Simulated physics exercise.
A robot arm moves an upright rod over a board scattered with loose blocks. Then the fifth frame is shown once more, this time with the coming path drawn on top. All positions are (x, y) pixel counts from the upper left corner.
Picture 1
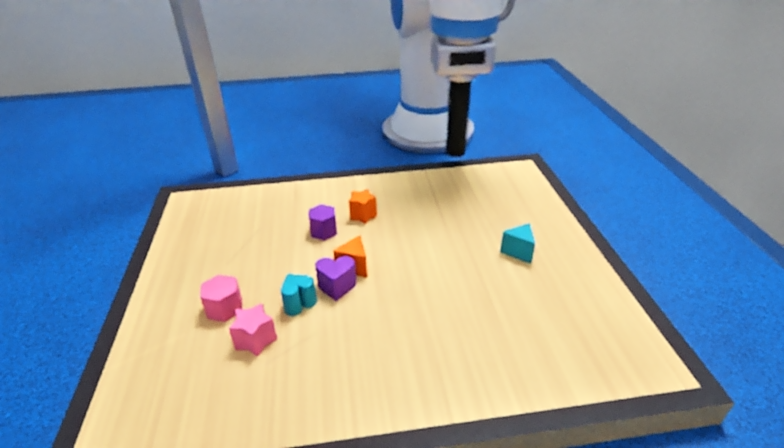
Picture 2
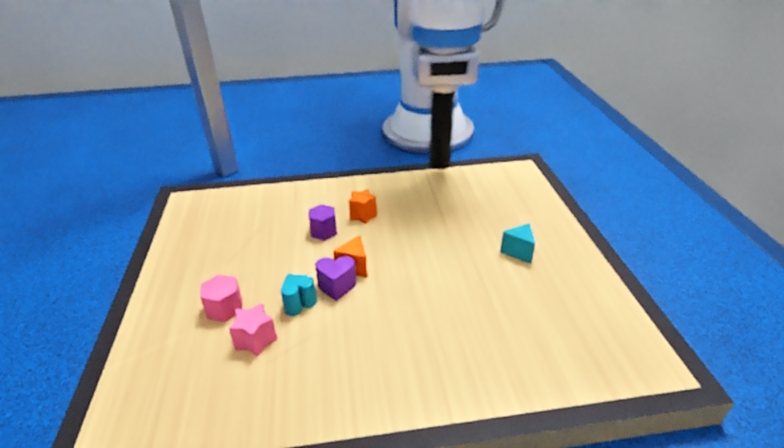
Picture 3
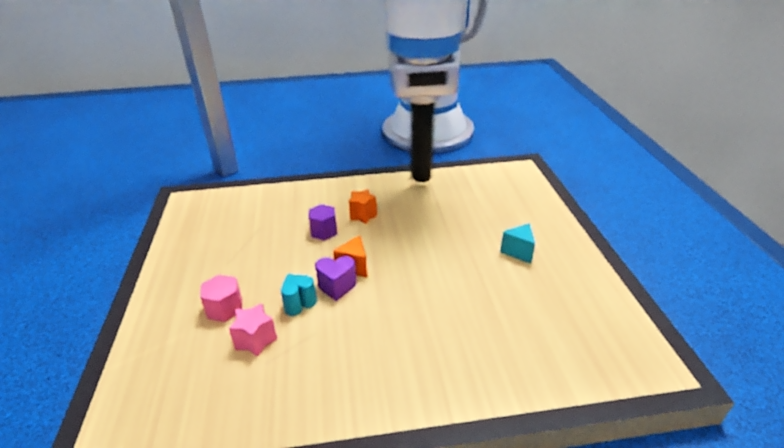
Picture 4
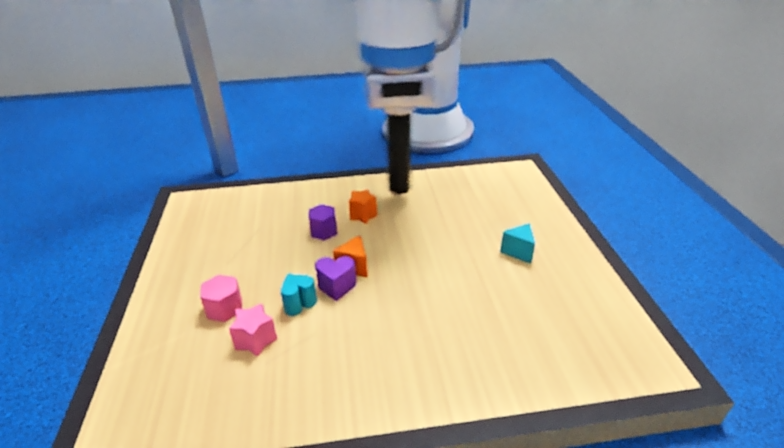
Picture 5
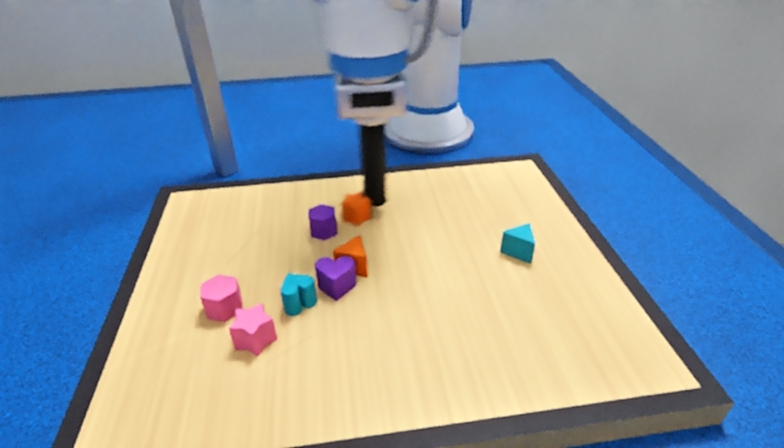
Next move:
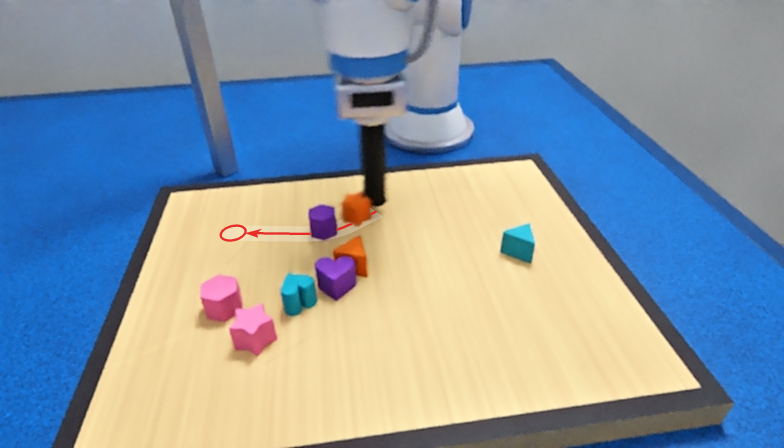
A robot arm moves its black rod left across the board and nudges the orange star.
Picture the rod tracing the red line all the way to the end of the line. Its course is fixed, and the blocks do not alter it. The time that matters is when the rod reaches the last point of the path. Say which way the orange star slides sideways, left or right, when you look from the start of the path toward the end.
Pushed right.
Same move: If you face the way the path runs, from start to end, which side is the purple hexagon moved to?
Gets pushed left.
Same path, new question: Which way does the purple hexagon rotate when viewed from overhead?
I'd predict that, seen from above, the purple hexagon rotates counter-clockwise.
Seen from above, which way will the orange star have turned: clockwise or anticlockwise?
Seen from above, clockwise.
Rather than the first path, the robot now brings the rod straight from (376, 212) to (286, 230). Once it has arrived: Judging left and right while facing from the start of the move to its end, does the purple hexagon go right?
My answer is no.
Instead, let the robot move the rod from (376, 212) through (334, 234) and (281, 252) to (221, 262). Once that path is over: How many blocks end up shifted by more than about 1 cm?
Looking at the path, I think two of the blocks end up more than 1 cm away.
The drawn path runs from (376, 212) via (335, 230) and (284, 234), ending at (233, 233).
On the path given first. One third of the way, rod (333, 219); purple hexagon (288, 223), turned 25° anticlockwise; orange star (309, 211), turned 30° clockwise.
Two thirds of the way, rod (281, 223); purple hexagon (256, 230), turned 70° anticlockwise; orange star (257, 212), turned 35° clockwise.
At the end, rod (230, 222); purple hexagon (256, 230), turned 70° anticlockwise; orange triangle not moved; orange star (206, 211), turned 35° clockwise.
